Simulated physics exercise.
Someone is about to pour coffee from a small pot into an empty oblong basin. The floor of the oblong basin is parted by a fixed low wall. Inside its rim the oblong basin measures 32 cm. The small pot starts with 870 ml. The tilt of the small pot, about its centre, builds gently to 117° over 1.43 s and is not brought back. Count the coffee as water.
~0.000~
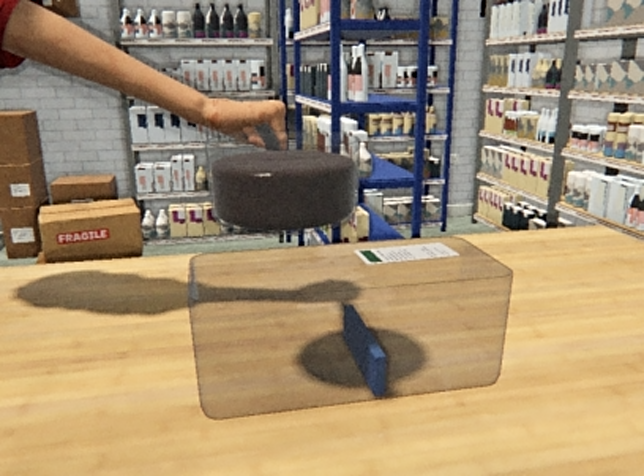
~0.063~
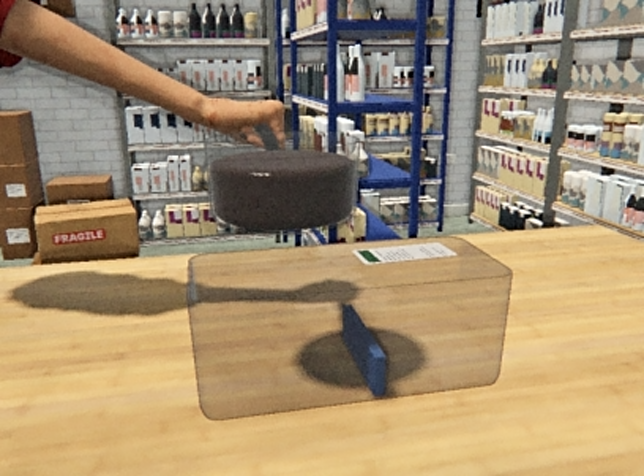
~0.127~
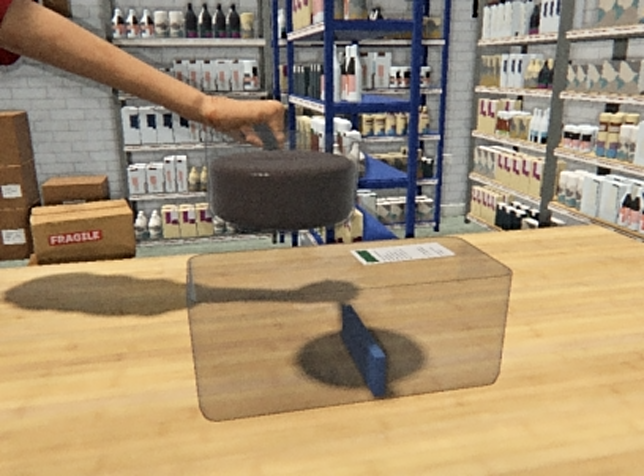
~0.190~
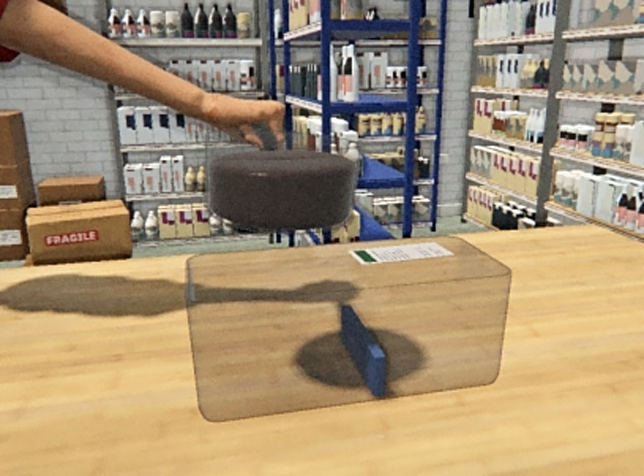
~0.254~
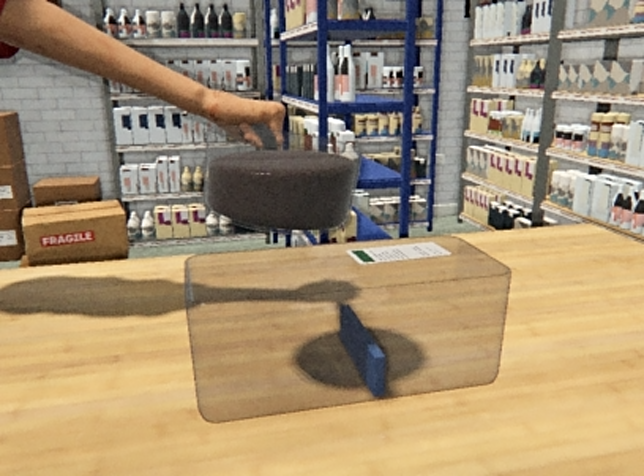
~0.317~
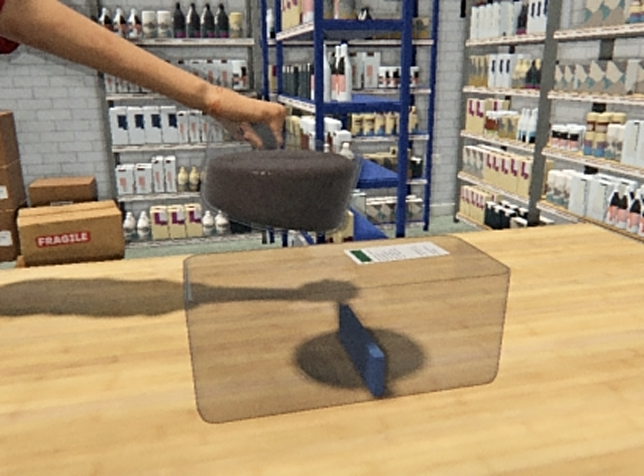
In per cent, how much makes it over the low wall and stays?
Roughly 80 per cent is past the wall.
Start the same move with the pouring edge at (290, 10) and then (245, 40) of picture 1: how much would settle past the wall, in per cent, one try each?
First 60, then 10 per cent.
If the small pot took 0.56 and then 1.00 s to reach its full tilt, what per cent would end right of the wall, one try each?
In turn about 50 and 75 per cent.
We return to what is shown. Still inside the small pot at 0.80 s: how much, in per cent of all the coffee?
About 52 per cent.
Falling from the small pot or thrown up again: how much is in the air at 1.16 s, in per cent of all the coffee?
About 3 per cent.
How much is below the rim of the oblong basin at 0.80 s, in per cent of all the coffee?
About 24 per cent.
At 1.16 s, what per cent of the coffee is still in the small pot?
About 6 per cent.
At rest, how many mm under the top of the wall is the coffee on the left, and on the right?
Left about 38 mm, right about 8 mm.
Then, 0.80 s in, the tilt is 69° and 51 per cent is still to pour, 0 is left of the wall and 23 right of it.
Then, 1.16 s in, the tilt is 107° and 6 per cent is still to pour, 11 is left of the wall and 79 right of it.
Then, 1.53 s in, the tilt is 117° and 0 per cent is still to pour, 20 is left of the wall and 80 right of it.
Then, 1.93 s in, the tilt is 117° and 0 per cent is still to pour, 20 is left of the wall and 80 right of it.
Finally, 20 per cent lies left of the wall, 80 right of it and 0 outside.
